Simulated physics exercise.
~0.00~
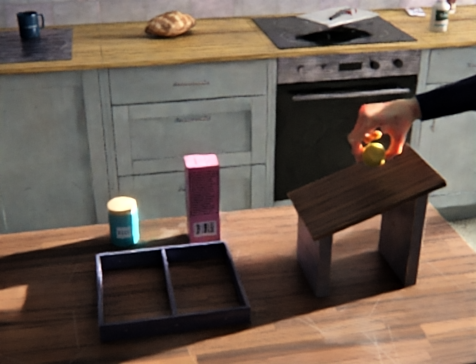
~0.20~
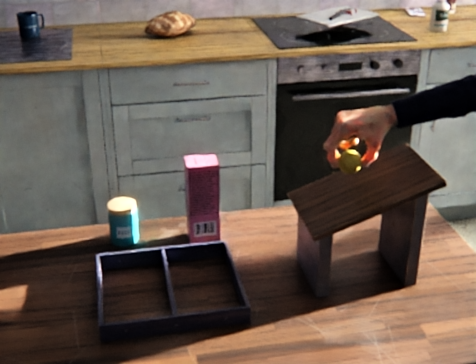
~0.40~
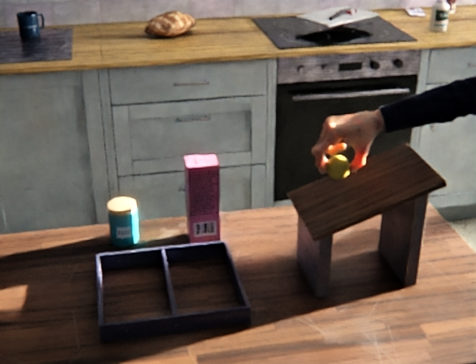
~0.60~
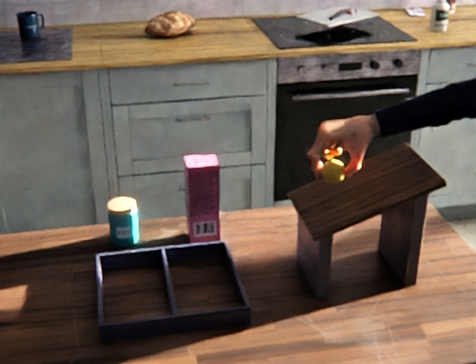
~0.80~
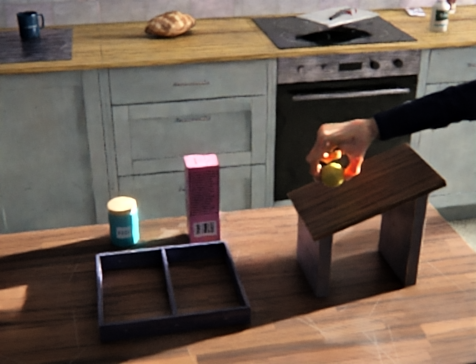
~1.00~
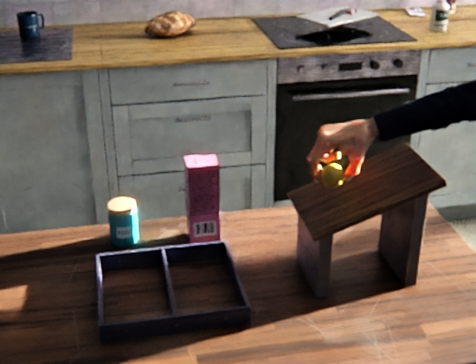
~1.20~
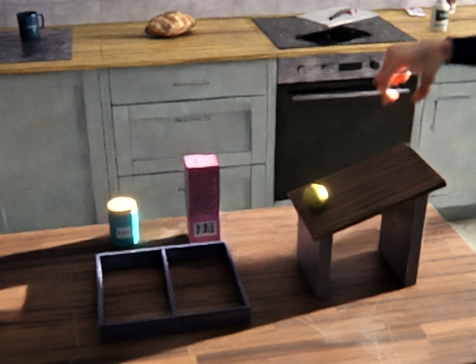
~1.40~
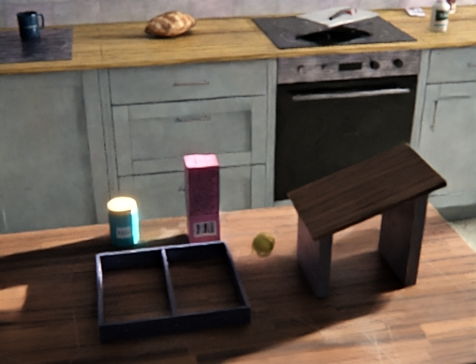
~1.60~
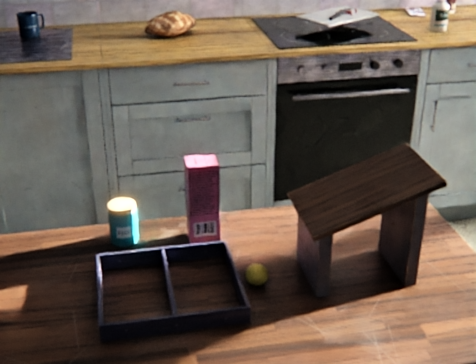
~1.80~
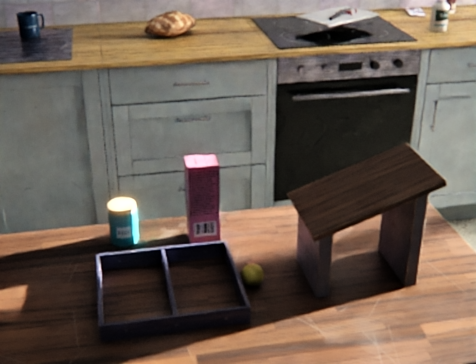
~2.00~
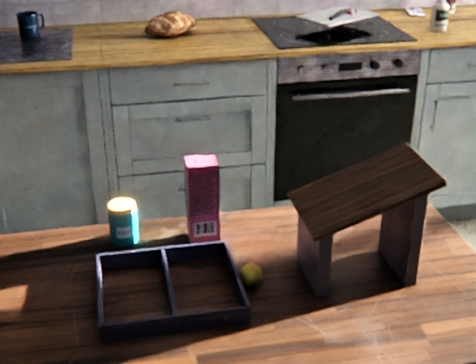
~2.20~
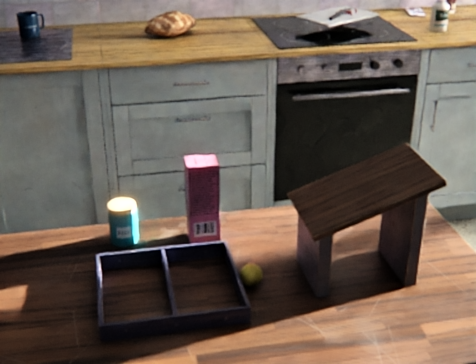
In a kitchen, a hand releases a yellow lemon that drops off a slanted board beside the tray.
